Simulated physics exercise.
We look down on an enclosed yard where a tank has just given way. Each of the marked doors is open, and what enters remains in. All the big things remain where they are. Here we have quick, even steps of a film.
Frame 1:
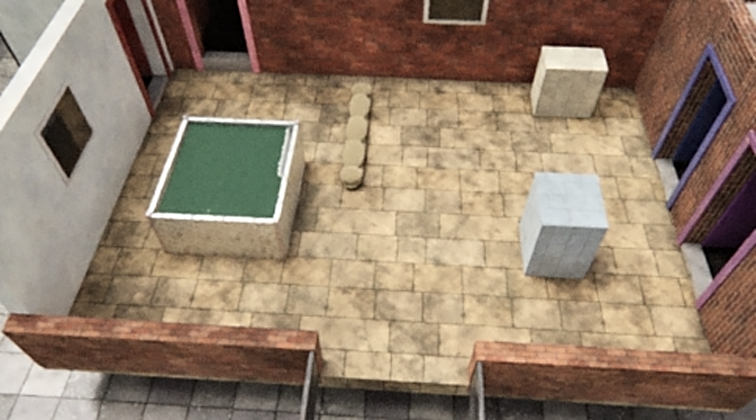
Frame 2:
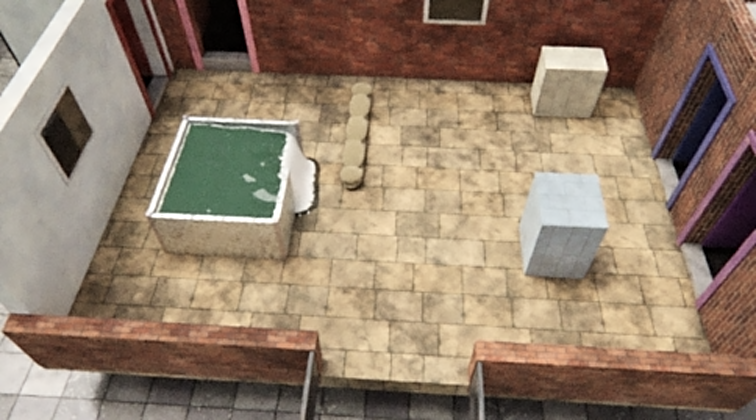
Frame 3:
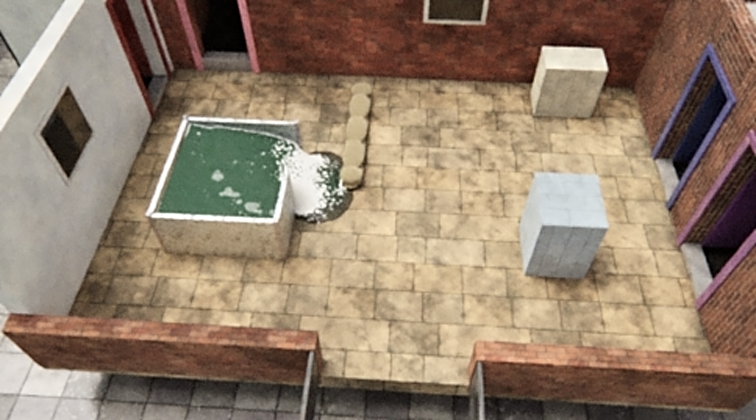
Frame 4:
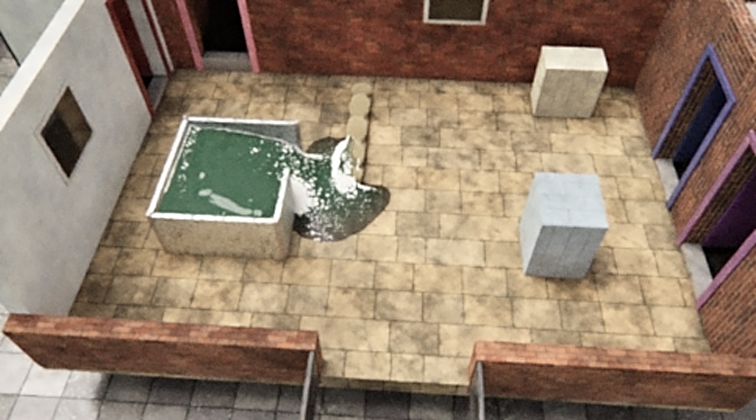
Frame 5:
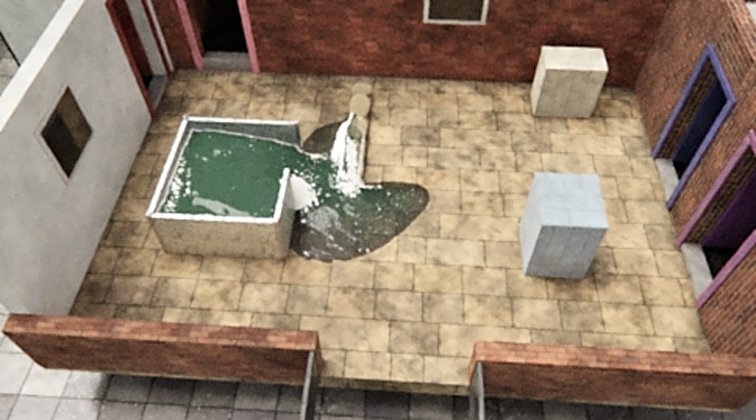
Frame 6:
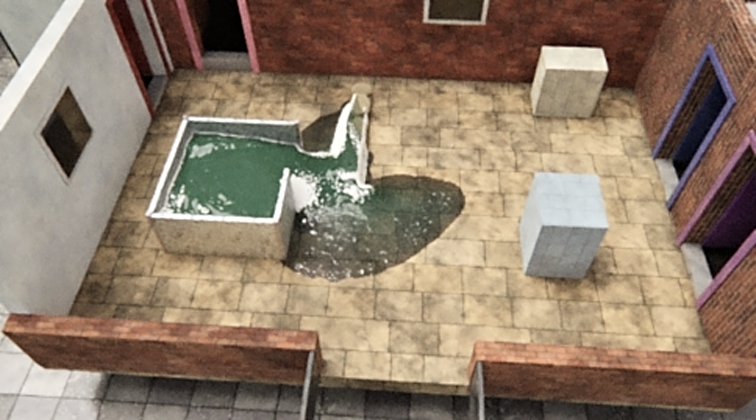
The video shows a walled yard with an open tank of green water, which pours out through the tank's right side, splashes over a row of round stepped blocks, and spreads rightward across the tan paving in a widening puddle.
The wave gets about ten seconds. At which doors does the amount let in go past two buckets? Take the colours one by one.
As I see it, the pink door copes honestly; the blue door gets overwhelmed honestly; the red door copes honestly; the purple door copes honestly.
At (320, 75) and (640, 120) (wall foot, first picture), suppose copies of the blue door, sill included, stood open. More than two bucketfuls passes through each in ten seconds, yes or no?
The first new door crosses the line, and the second crosses the line.
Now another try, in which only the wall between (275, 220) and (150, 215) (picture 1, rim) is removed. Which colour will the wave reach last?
I'd name the blue door.
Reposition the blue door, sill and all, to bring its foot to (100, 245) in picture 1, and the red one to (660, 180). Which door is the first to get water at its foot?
I reckon it is the one in pink.
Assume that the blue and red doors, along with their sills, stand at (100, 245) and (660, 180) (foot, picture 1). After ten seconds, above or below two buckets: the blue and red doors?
In that case the blue door keeps within it while the red door keeps within it.
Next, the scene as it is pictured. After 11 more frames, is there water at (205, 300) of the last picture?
My call: Spared.
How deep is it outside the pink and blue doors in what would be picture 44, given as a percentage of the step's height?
First around 20 percent, second around 190 percent.
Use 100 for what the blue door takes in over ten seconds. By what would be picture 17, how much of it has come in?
I'd put it at about 0 per cent.
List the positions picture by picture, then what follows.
The first picture shows the open tank at (229, 170) is whole and still.
In the second picture, the front is at (306, 160), out from the gap at (295, 174).
In the third picture, water pours out at (295, 174) and has run to (341, 209).
In the fourth picture, water pours out at (295, 175) and has run to (382, 202).
In the fifth picture, water pours out at (295, 175) and has run to (422, 201).
In the sixth picture, the front is at (458, 206), out from the gap at (295, 175).
A moment on, water covers 30 % of the floor; the pink door not reached, the blue door not reached, the red door not reached, the purple door not reached.
Next, water covers 55 % of the floor; the pink door wet at the sill, nothing in, the blue door not reached, the red door not reached, the purple door not reached.
Then, water covers 65 % of the floor; the pink door wet at the sill, nothing in, the blue door under two buckets in, the red door under two buckets in, the purple door wet at the sill, nothing in.
Later, water covers 80 % of the floor; the pink door wet at the sill, nothing in, the blue door over two buckets in, the red door under two buckets in, the purple door under two buckets in.
In the end, water covers 90 % of the floor; the pink door wet at the sill, nothing in, the blue door over two buckets in, the red door under two buckets in, the purple door under two buckets in.
